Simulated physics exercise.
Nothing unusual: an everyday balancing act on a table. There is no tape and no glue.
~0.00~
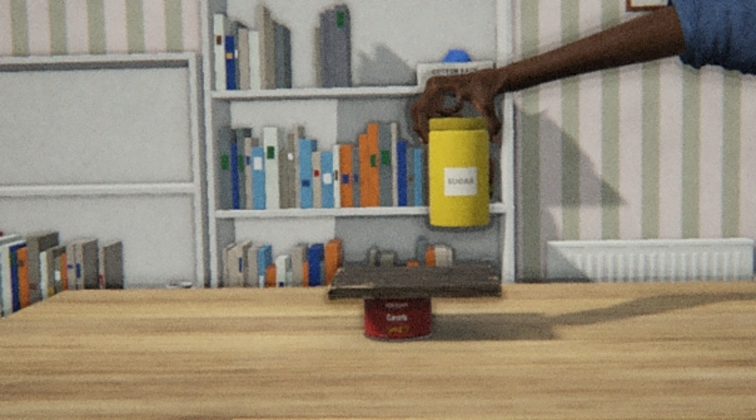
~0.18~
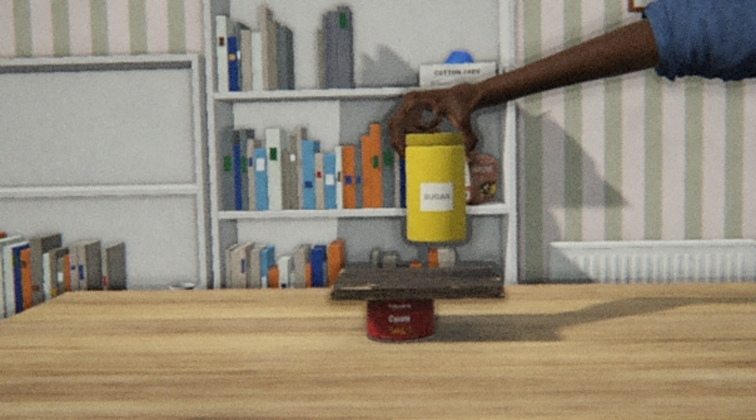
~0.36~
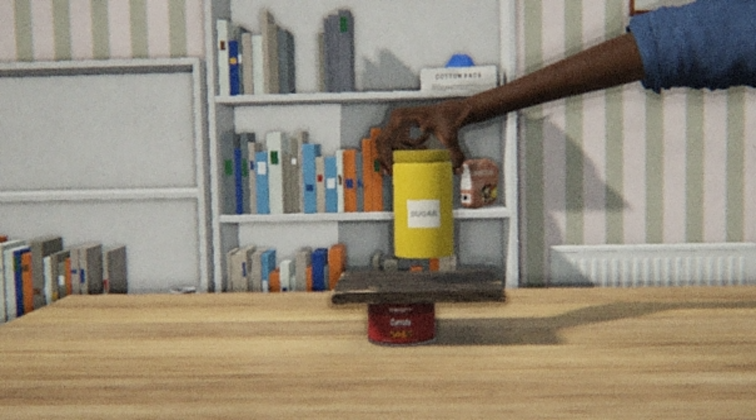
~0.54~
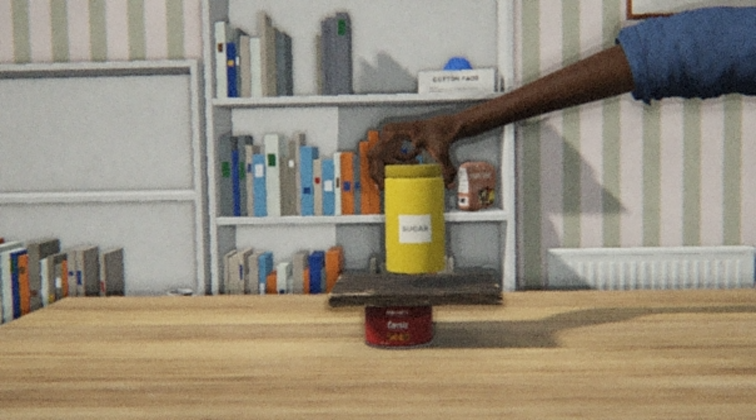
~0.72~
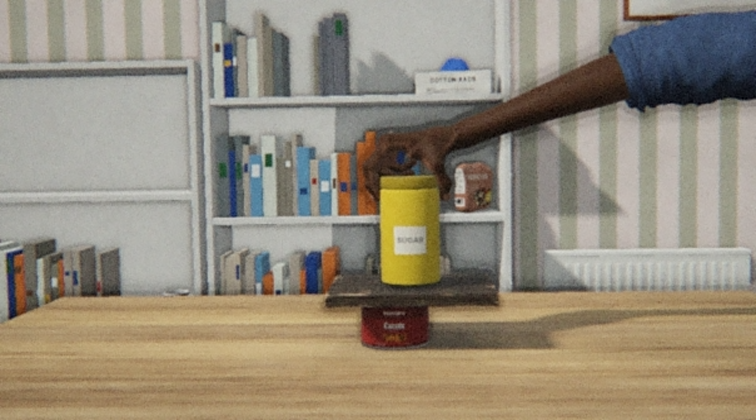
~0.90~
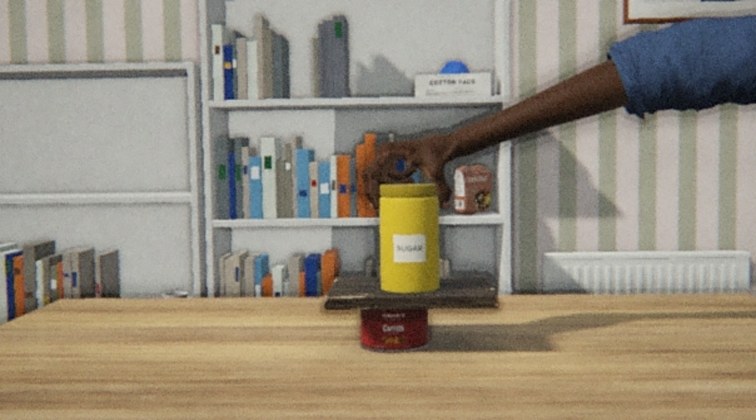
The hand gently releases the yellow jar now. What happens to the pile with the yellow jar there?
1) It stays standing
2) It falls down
1.
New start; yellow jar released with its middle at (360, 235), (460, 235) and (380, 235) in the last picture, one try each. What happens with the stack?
First time it stays put, second time it falls over, third time it stays put.
After 1.20 s, no change.
After 1.60 s, yellow jar resting near (410, 237).
In the end (2.0 s), all 3 unmoved. At the end, from the last picture's camera, yellow jar near (410, 237). The stack holds.
